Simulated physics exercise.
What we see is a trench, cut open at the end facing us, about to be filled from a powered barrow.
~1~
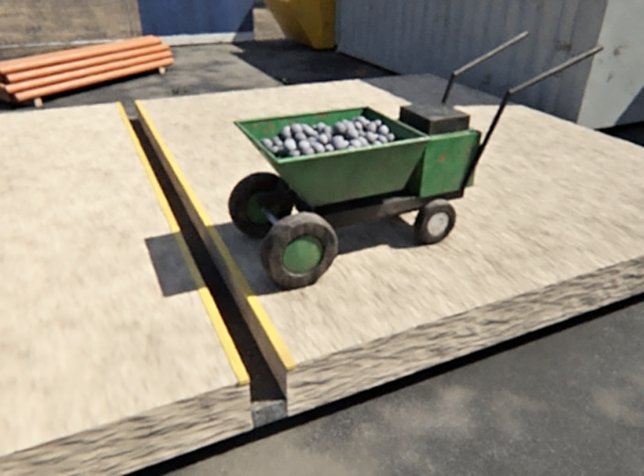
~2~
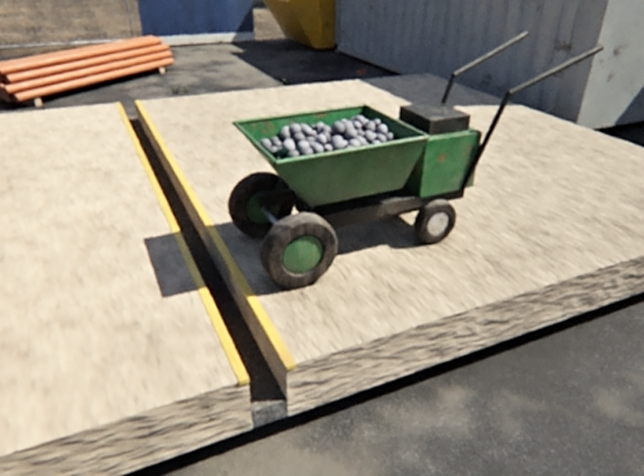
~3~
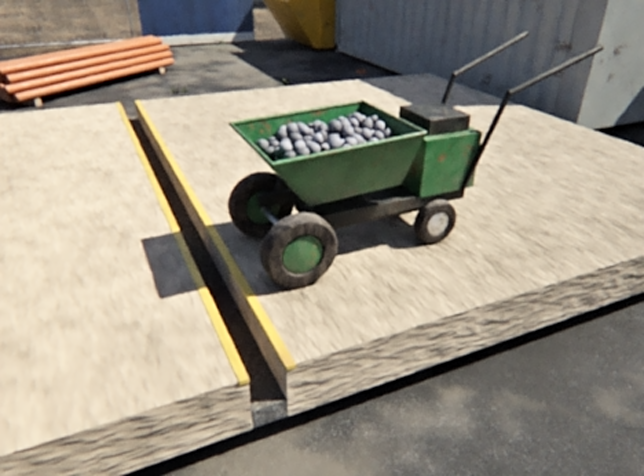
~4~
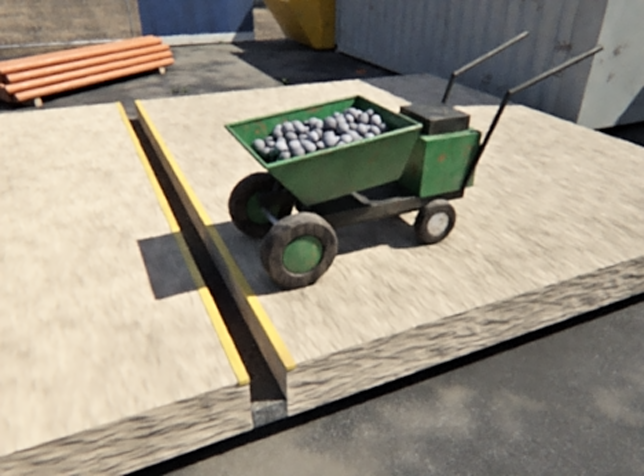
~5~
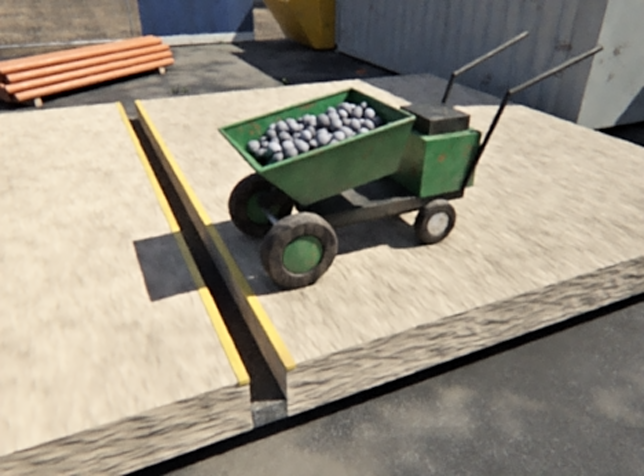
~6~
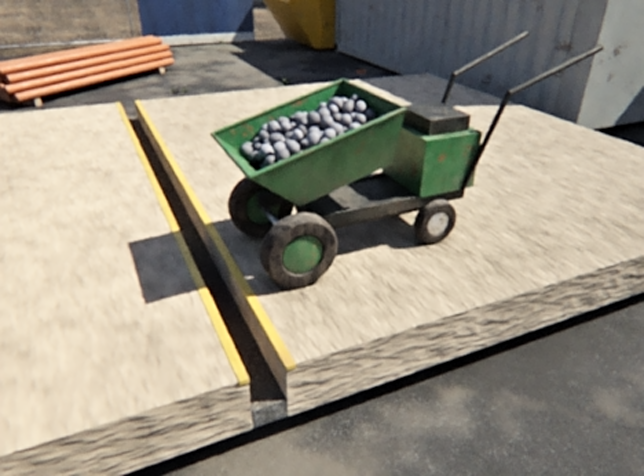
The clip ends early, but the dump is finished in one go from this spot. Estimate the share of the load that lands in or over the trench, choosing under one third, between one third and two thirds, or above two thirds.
The share is under one third.
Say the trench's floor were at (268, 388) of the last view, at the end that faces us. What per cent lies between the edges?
It works out to some 10 percent.
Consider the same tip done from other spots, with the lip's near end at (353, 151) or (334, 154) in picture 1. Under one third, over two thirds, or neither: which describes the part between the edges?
First spot: Between a third and two thirds; second spot: Between a third and two thirds.
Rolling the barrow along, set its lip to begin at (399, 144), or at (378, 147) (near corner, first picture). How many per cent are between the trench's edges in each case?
Position 1 near 20 %, position 2 near 30 %.
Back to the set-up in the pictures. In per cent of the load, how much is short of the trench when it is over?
0 %.
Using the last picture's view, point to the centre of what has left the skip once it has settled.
Resting centre, last picture - approx. (150, 281).
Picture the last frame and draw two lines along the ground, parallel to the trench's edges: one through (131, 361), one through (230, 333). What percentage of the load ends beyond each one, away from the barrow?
Close to 20 per cent, then close to 80 per cent.
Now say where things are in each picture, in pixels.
The first picture shows lip of the skip at (277, 163), level; top of the load at (339, 141), round cobbles; first edge of the trench at (266, 323); far edge at (223, 335), the trench under half as wide as the skip, and about as deep as wide.
The second picture shows lip of the skip at (276, 163), level; top of the load at (338, 141).
The third picture shows lip of the skip at (272, 165), tipped barely; top of the load at (344, 139).
The fourth picture shows lip of the skip at (266, 168), tipped a little; top of the load at (351, 128).
The fifth picture shows lip of the skip at (258, 172), tipped a little; top of the load at (349, 125).
The sixth picture shows lip of the skip at (250, 177), tipped clearly; top of the load at (341, 120); first edge of the trench at (266, 323); far edge at (223, 335).
Soon, skip tipped steeply; all in the skip.
A while on, skip tipped steeply; nearly all in the skip; a small part beyond it; a stray few falling.
Towards the end, skip tipped right over; about a third in the skip; a stray few in or heaped over the trench; about two thirds beyond it; a stray few falling.
Finally, skip tipped right over; a small part in the skip; a small part in or heaped over the trench; most beyond it.
